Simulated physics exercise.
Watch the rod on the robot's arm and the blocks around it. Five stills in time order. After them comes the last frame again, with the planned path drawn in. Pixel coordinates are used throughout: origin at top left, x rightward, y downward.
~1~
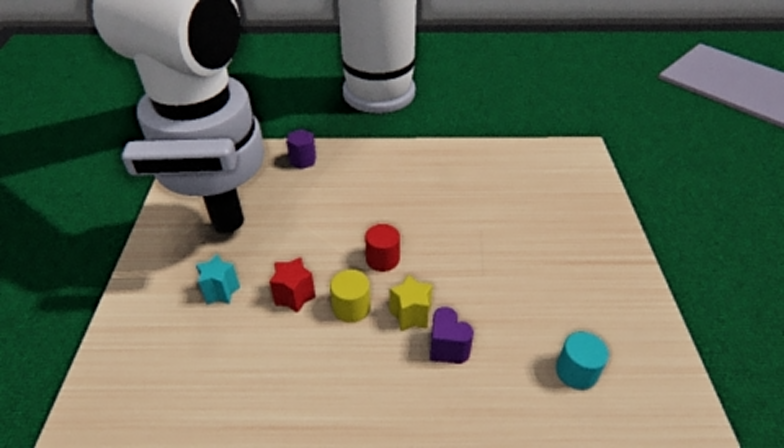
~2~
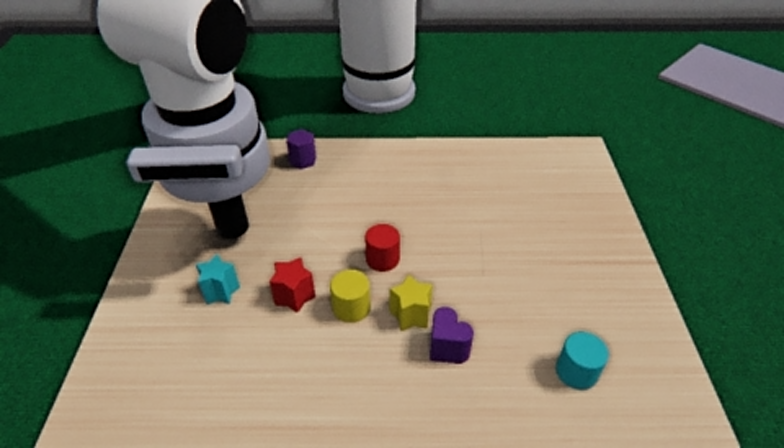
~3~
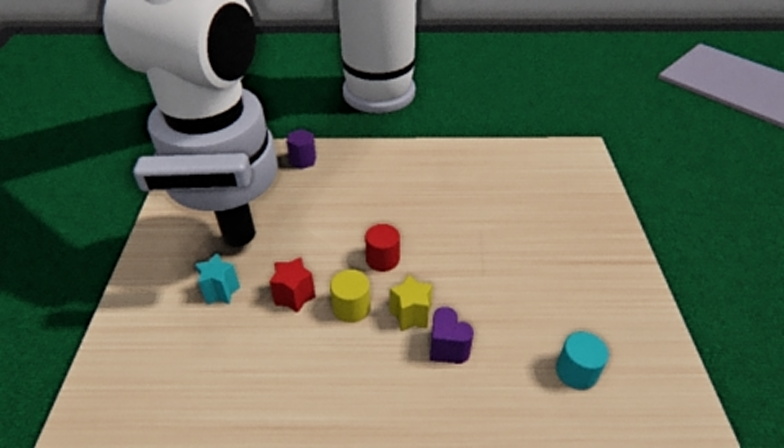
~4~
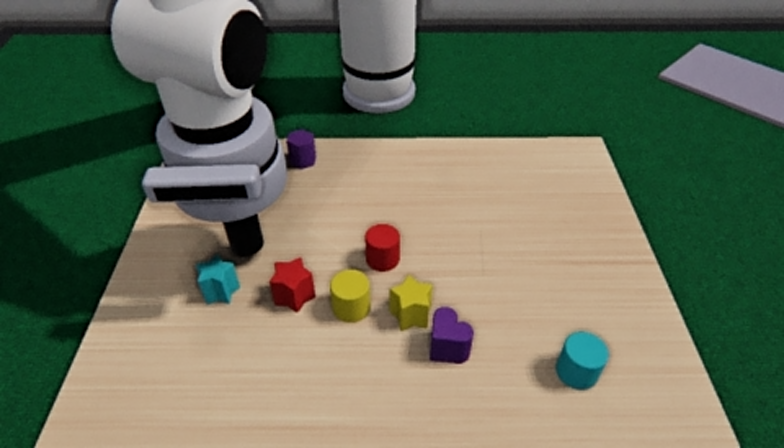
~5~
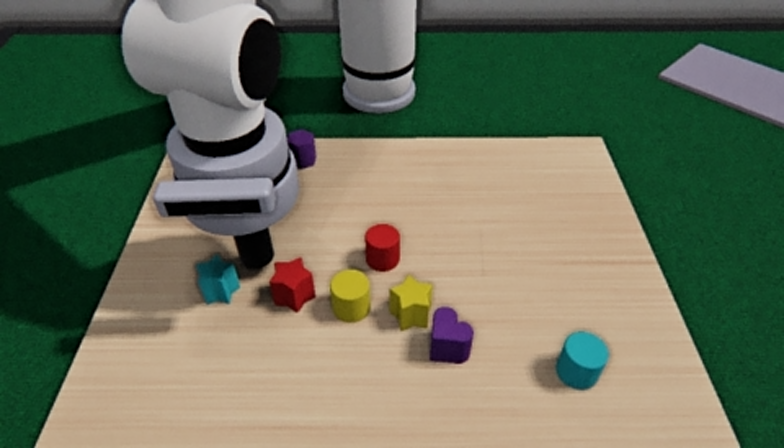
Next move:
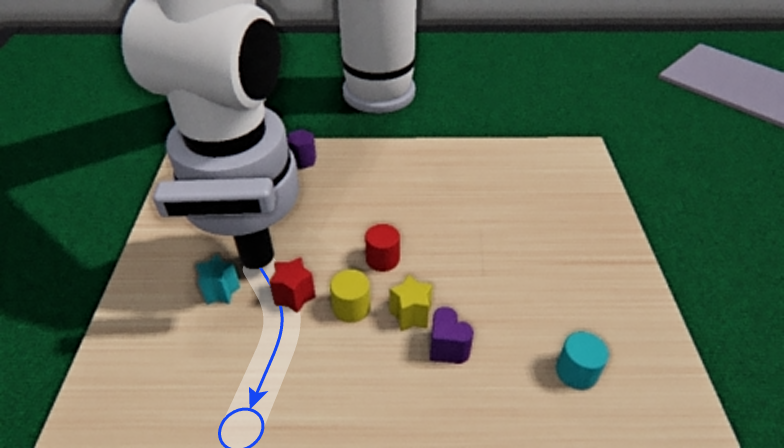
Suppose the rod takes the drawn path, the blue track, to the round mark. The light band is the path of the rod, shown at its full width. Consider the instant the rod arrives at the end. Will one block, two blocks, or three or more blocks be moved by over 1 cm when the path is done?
I'd put the number at one.
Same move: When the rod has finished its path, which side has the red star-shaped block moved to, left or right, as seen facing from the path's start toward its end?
Slides left.
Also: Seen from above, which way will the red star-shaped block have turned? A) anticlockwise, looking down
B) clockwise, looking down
A
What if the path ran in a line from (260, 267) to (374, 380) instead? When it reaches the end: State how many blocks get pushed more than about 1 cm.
A pair of blocks is moved.
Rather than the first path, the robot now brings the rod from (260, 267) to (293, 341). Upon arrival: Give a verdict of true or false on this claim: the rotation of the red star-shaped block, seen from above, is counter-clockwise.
The statement is correct.
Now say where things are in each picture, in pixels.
Rod tip at (228, 222); block tops, turquoise star-shaped block at (213, 268); red star-shaped block at (290, 272), in the first picture.
Rod at (233, 228); blocks unchanged, in the second picture.
Rod at (239, 235); blocks unchanged, in the third picture.
Rod at (247, 245); blocks unchanged, in the fourth picture.
Rod at (257, 257); turquoise star-shaped block at (213, 268); red star-shaped block at (290, 272), in the fifth picture.
Path on the board, from (260, 267) over (281, 309) and (269, 364) to (241, 429).
On the path given first. One third of the way, rod at (279, 300); red star-shaped block at (315, 291), turned 50° anticlockwise.
Two thirds of the way, rod at (266, 356); red star-shaped block at (314, 298), turned 80° anticlockwise.
At the end, rod at (237, 420); turquoise star-shaped block in place; red star-shaped block at (314, 298), turned 80° anticlockwise.
